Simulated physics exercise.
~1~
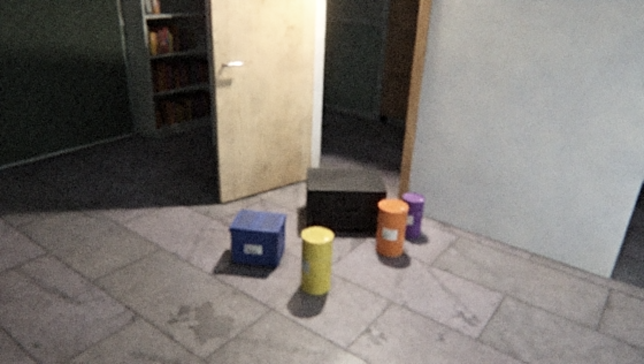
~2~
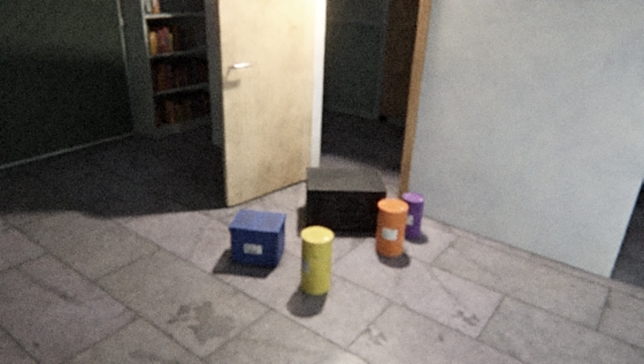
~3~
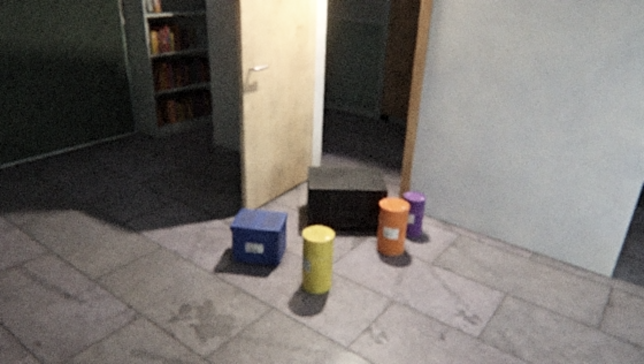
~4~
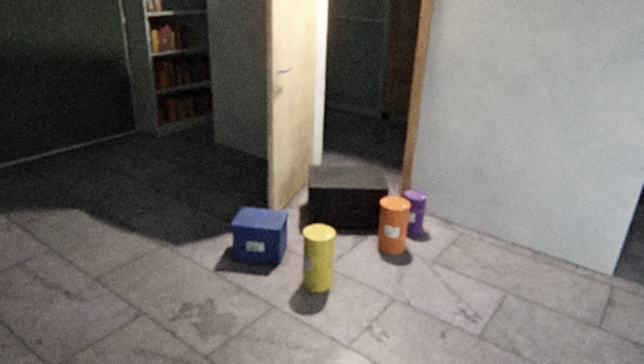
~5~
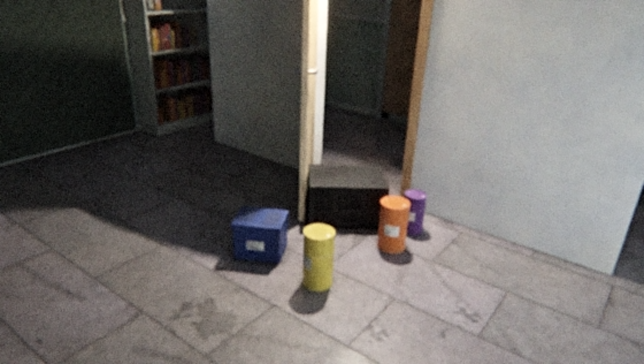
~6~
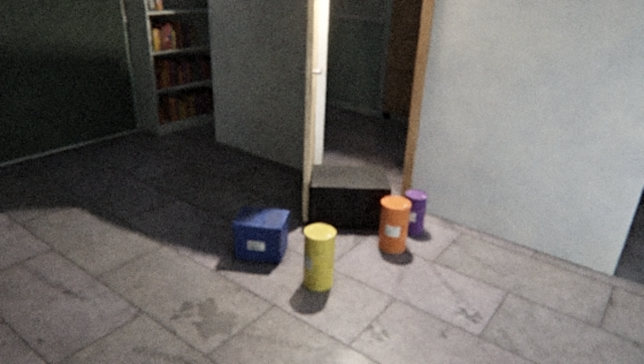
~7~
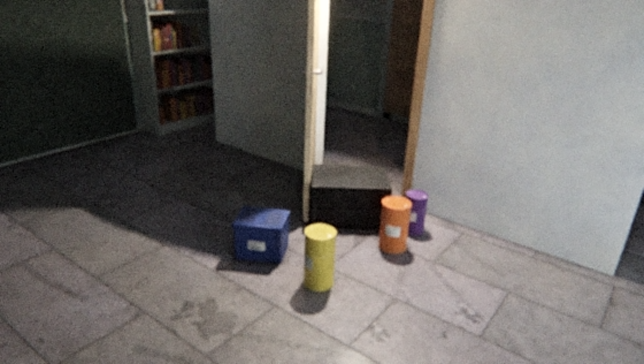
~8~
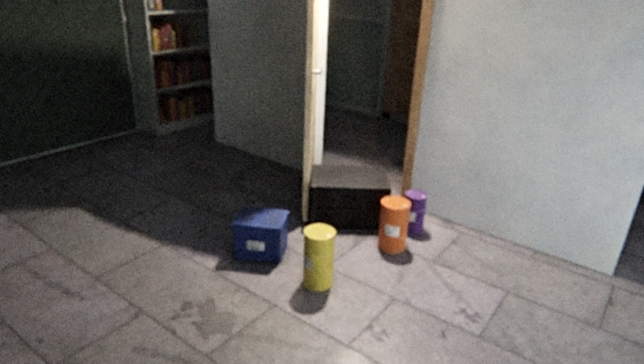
In a dim room with grey floor tiles, a slightly swaying handheld view looks down toward a doorway, with a bookshelf at the back left. A pale door stands wide open to the left of the opening, and a black chest sits beside it at the threshold. In front are a blue tote on the left, a yellow canister in the middle, and orange and purple canisters on the right. With nobody in sight, the door swings toward the chest, slowly at first. It narrows to its edge and stops beside the chest, still well open, while everything else stays put.
